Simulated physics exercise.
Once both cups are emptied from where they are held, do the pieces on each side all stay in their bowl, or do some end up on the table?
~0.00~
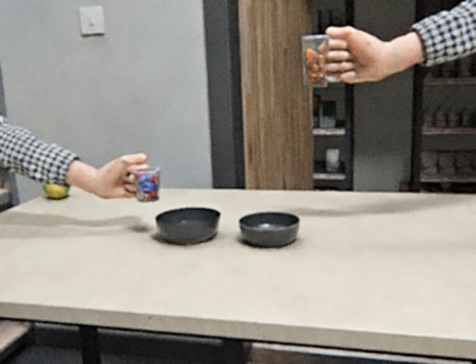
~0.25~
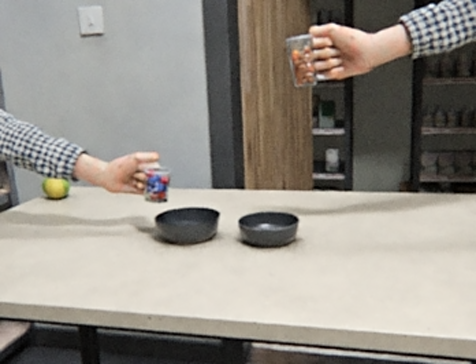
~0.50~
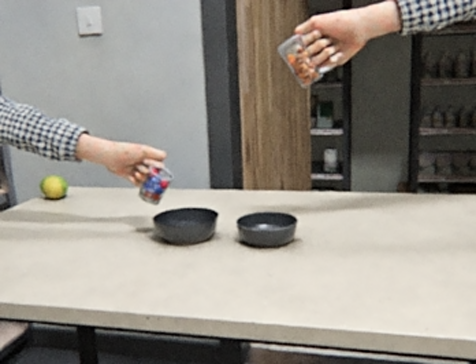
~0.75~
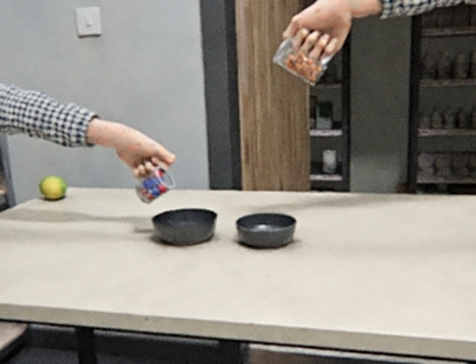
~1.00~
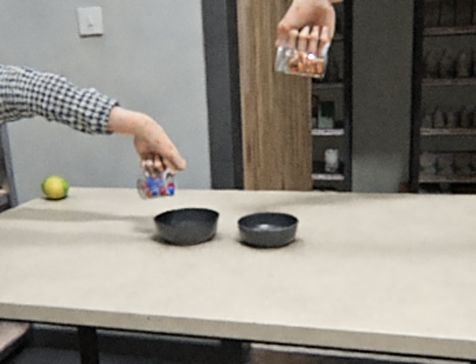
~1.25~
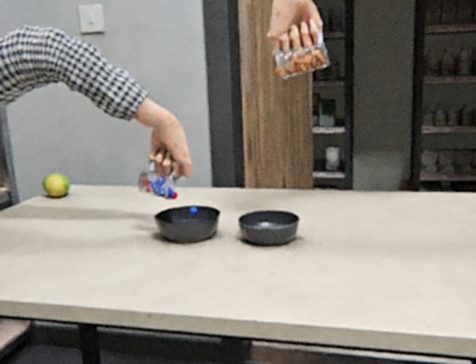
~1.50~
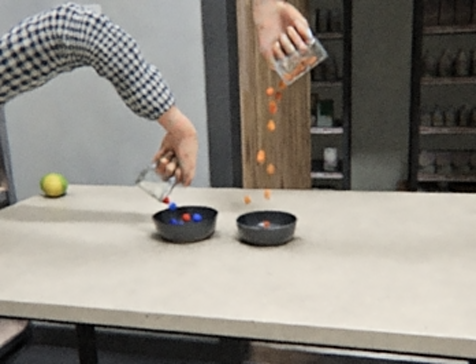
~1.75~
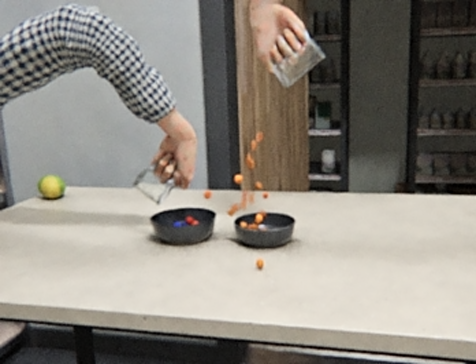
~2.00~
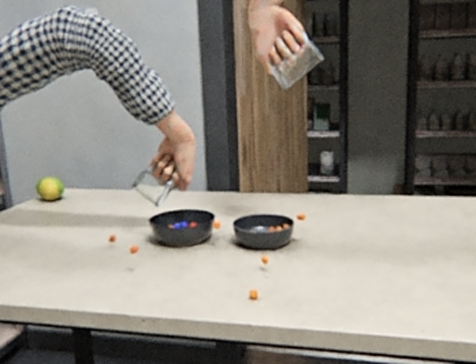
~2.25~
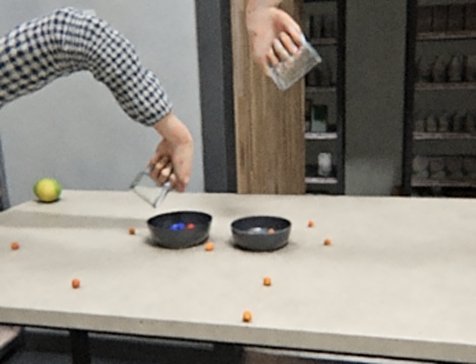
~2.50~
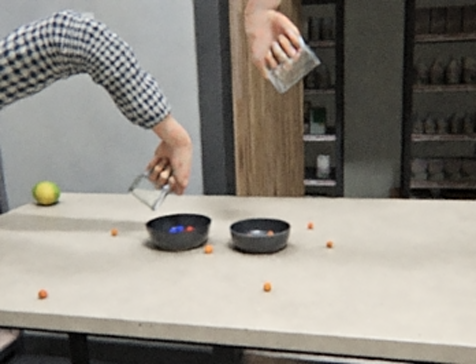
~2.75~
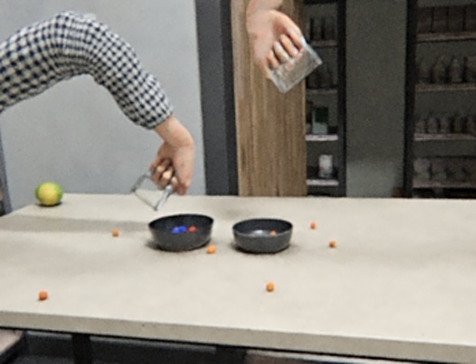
On the left, every piece stays in the bowl. On the right, some of the orange pieces bounce out and end up scattered on the table around the bowl.
